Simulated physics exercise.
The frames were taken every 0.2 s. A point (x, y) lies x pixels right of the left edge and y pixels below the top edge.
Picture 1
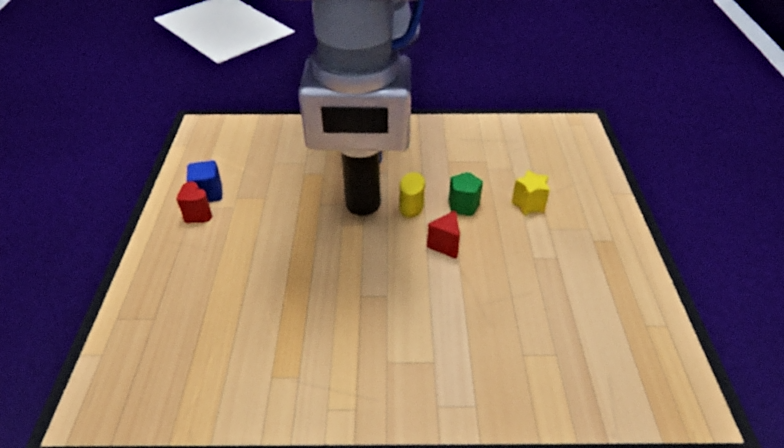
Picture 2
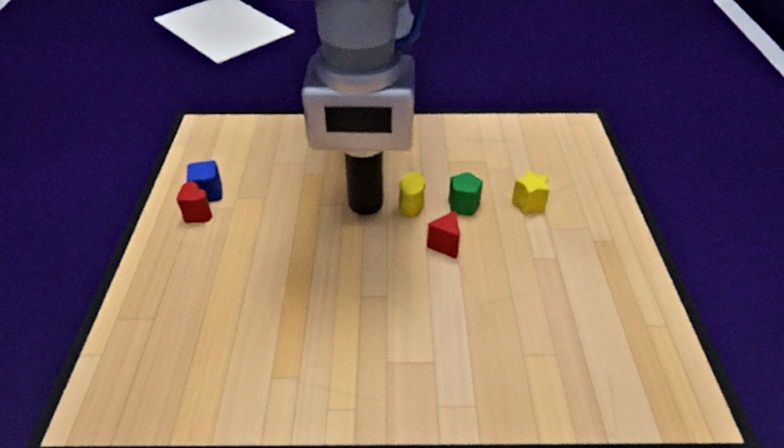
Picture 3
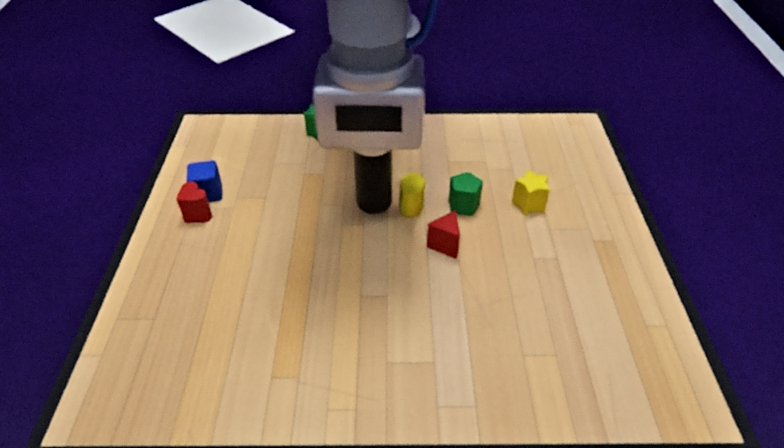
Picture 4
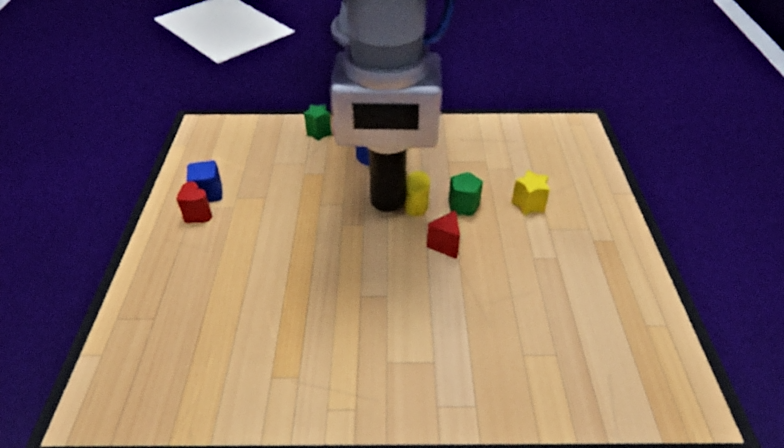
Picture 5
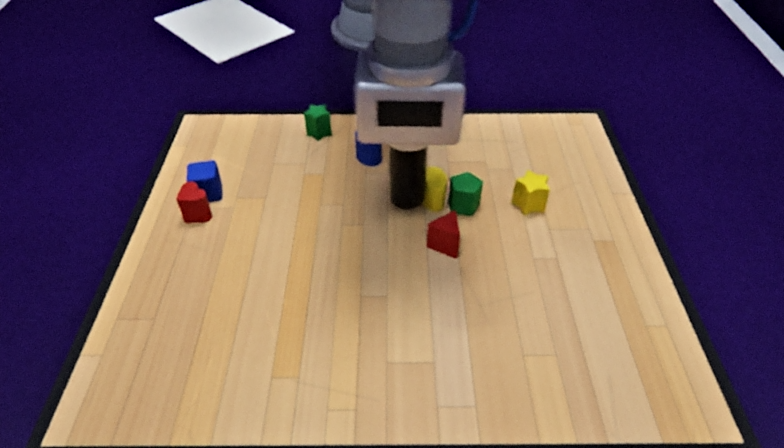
Robot arm with a black rod moving right across a wooden board, nudging a yellow block toward a green pentagonal block.
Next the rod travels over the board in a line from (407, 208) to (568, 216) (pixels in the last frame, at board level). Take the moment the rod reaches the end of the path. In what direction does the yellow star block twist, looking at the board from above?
Clockwise from above.
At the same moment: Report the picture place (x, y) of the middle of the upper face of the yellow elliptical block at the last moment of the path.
The centre of its top face lies at (465, 167).
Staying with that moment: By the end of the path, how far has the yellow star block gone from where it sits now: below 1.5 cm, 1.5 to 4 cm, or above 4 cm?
Long: Over 4 cm.
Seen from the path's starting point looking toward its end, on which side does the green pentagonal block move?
The answer is left.
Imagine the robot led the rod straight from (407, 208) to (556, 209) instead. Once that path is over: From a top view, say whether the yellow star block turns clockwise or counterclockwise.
It rotates clockwise.
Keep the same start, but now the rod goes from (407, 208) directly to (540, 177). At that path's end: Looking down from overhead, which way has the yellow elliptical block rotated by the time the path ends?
Answer: Anticlockwise.
On the path given first. One third of the way, rod (463, 201); yellow elliptical block (465, 167), turned 70° anticlockwise; green pentagonal block (495, 179), turned 45° clockwise.
Two thirds of the way, rod (516, 203); yellow elliptical block (465, 167), turned 70° anticlockwise; green pentagonal block (528, 170), turned 15° clockwise; yellow star block (557, 178), turned 60° clockwise.
At the end, rod (571, 206); yellow elliptical block (465, 167), turned 70° anticlockwise; red triangle in place; green pentagonal block (530, 168); yellow star block (578, 173), turned 30° clockwise.
